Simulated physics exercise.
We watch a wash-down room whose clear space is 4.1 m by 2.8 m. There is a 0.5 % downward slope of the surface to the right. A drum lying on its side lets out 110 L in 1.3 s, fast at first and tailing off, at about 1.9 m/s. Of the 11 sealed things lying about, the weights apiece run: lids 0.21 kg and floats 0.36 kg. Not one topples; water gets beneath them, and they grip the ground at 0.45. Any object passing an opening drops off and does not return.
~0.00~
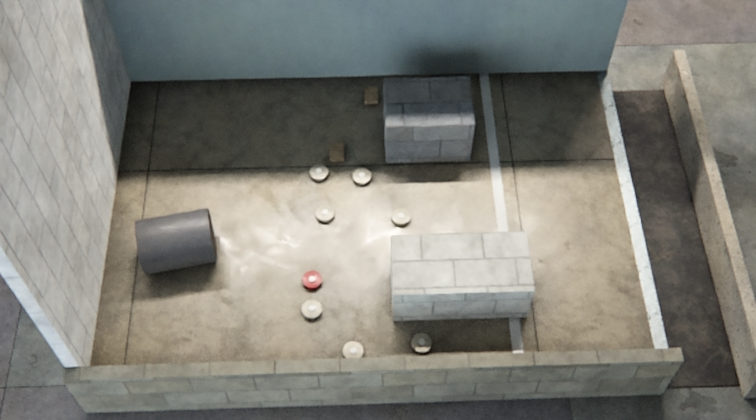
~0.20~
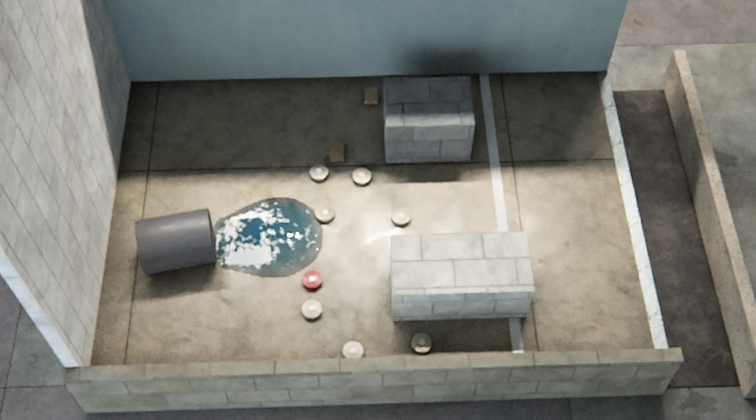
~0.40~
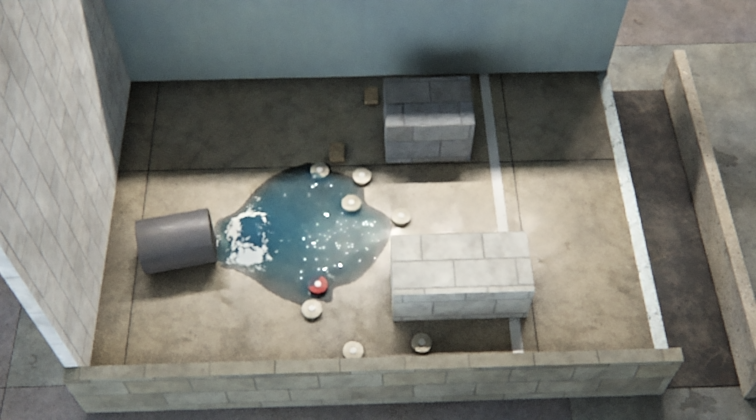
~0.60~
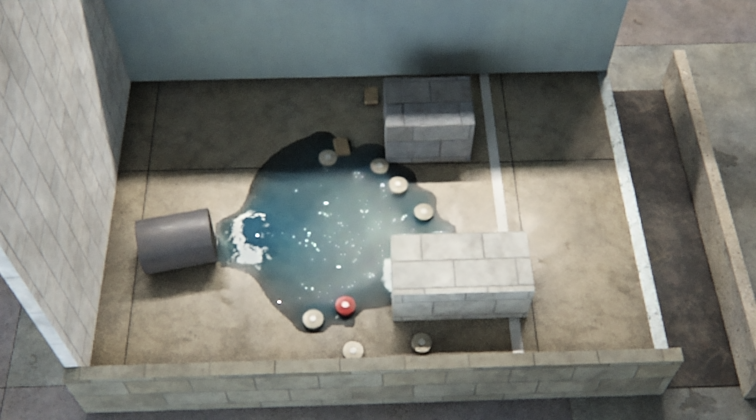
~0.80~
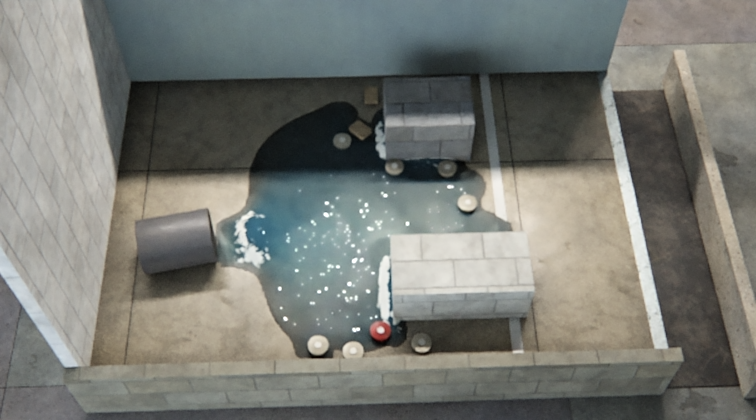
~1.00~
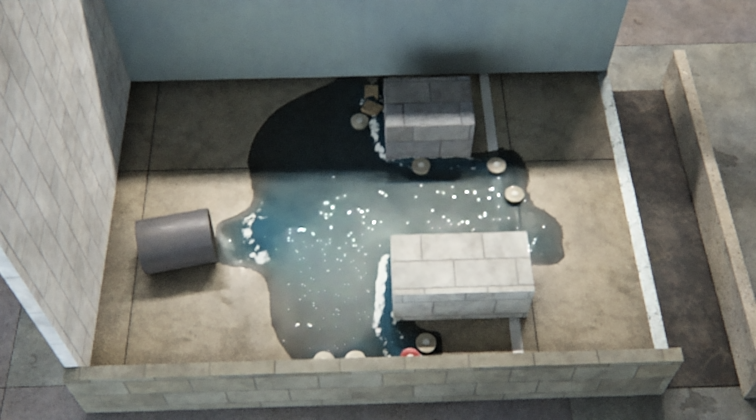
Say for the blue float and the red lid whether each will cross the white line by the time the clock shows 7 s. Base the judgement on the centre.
Blue float comes up short; red lid makes it across.
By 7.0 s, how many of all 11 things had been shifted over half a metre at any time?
That comes to 9.
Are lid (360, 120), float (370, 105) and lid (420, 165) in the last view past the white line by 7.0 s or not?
First never got there, second never got there, third got there.
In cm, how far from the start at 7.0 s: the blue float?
Around 10 cm from the start.
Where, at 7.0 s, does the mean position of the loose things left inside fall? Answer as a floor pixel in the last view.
Around (386, 159).
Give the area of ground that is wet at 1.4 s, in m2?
I'd estimate close to 5.0 m2.
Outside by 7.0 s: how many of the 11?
I make it 5.
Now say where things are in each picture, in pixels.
In the first picture, the blue float is out of sight; the red lid at (312, 279), on the bottom; water covers 0.0 m2; 0 of 11 have shifted.
In the second picture, the blue float is out of sight; the red lid at (312, 279), on the bottom; water covers 0.4 m2; 0 of 11 have shifted.
In the third picture, the blue float is out of sight; the red lid at (318, 284) rests on the ground, 6 cm from its start; 1.1 m2 under water; 2 of 11 have shifted.
In the fourth picture, the blue float is out of sight; the red lid at (345, 305), on the bottom, 34 cm from its start; water covers 2.1 m2; 7 of 11 have shifted.
In the fifth picture, the blue float is out of sight; the red lid at (381, 331) floats, 68 cm from its start; 3.0 m2 under water; 7 of 11 have shifted.
In the sixth picture, the blue float is out of sight; the red lid at (410, 358), afloat, 98 cm from its start; 3.9 m2 under water; 8 of 11 have shifted.
After 1.4 s the blue float is near (430, 101), 0.0 m from its start, aground; the red lid is near (469, 343), 1.3 m from its start, aground; 2 of 11 are over the mark; 7 afloat.
After 3.1 s the blue float is near (438, 104), 0.1 m from its start, aground; the red lid has gone out; 6 of 11 are over the mark; 2 afloat.
After 4.9 s the blue float is near (440, 104), 0.1 m from its start, aground; the red lid has gone out; 6 of 11 are over the mark; 0 afloat.
After 7.0 s the blue float is near (440, 104), 0.1 m from its start, aground; the red lid has gone out; 6 of 11 are over the mark; 0 afloat.
